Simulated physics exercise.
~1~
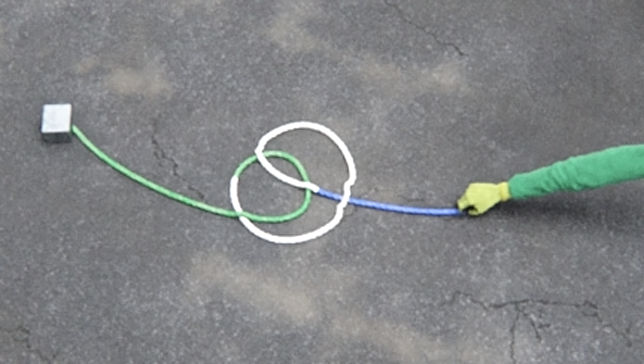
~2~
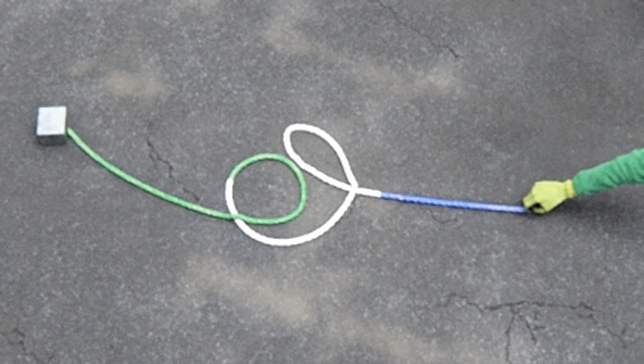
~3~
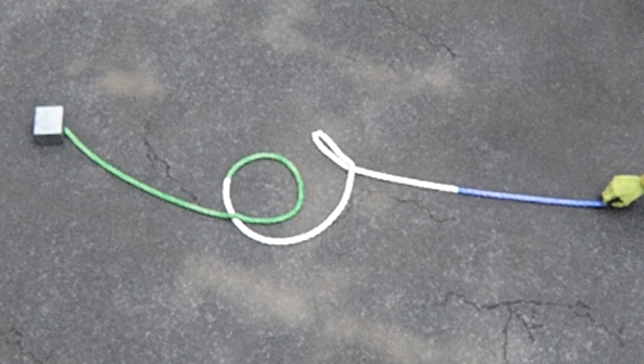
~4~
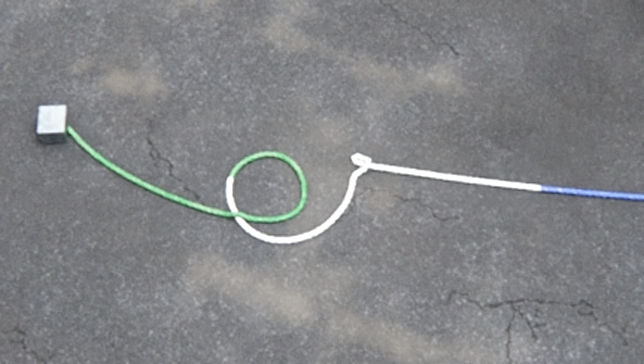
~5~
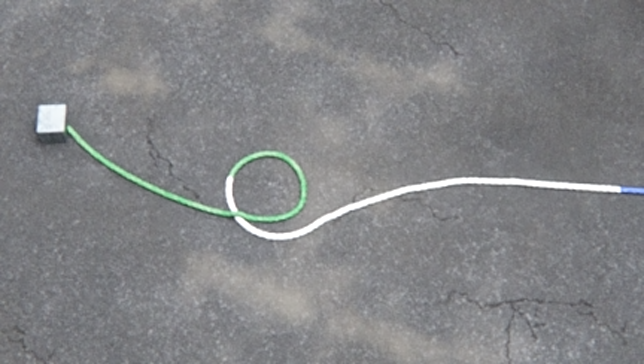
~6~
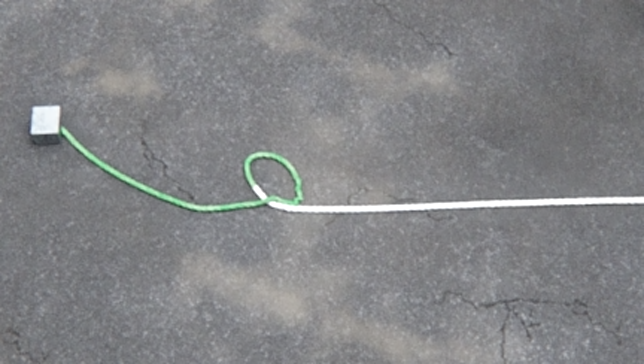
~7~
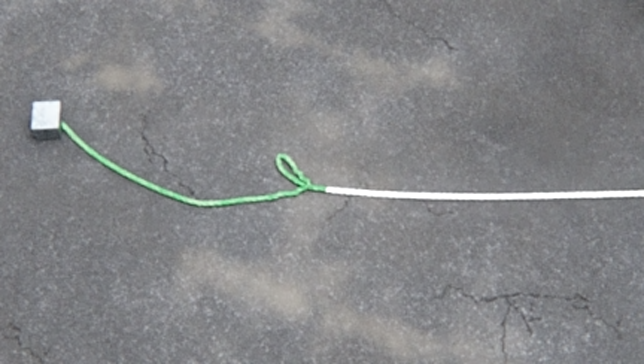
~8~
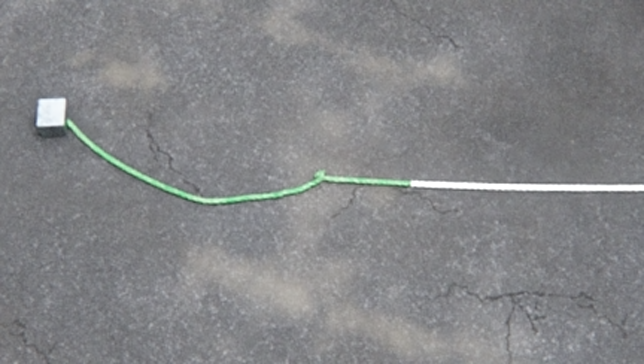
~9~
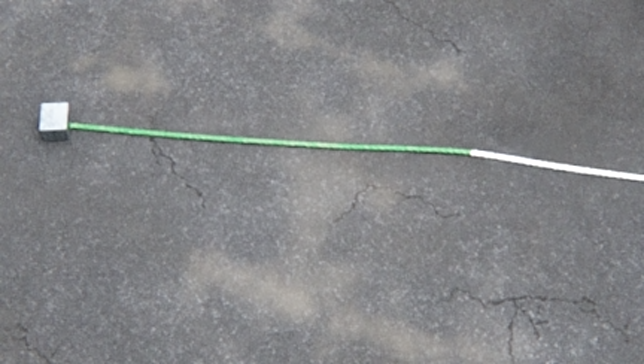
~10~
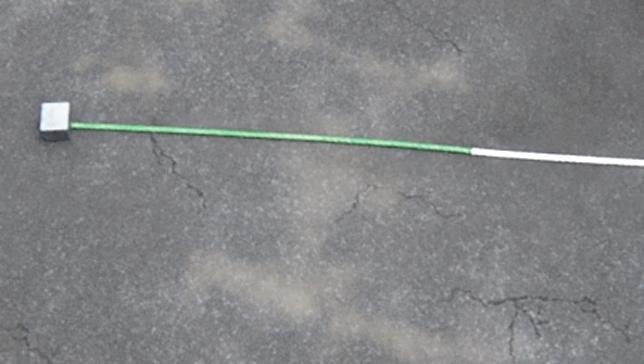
A gloved hand pulling a looped green, white and blue rope rightward from a small block, loops shrinking until it runs straight.
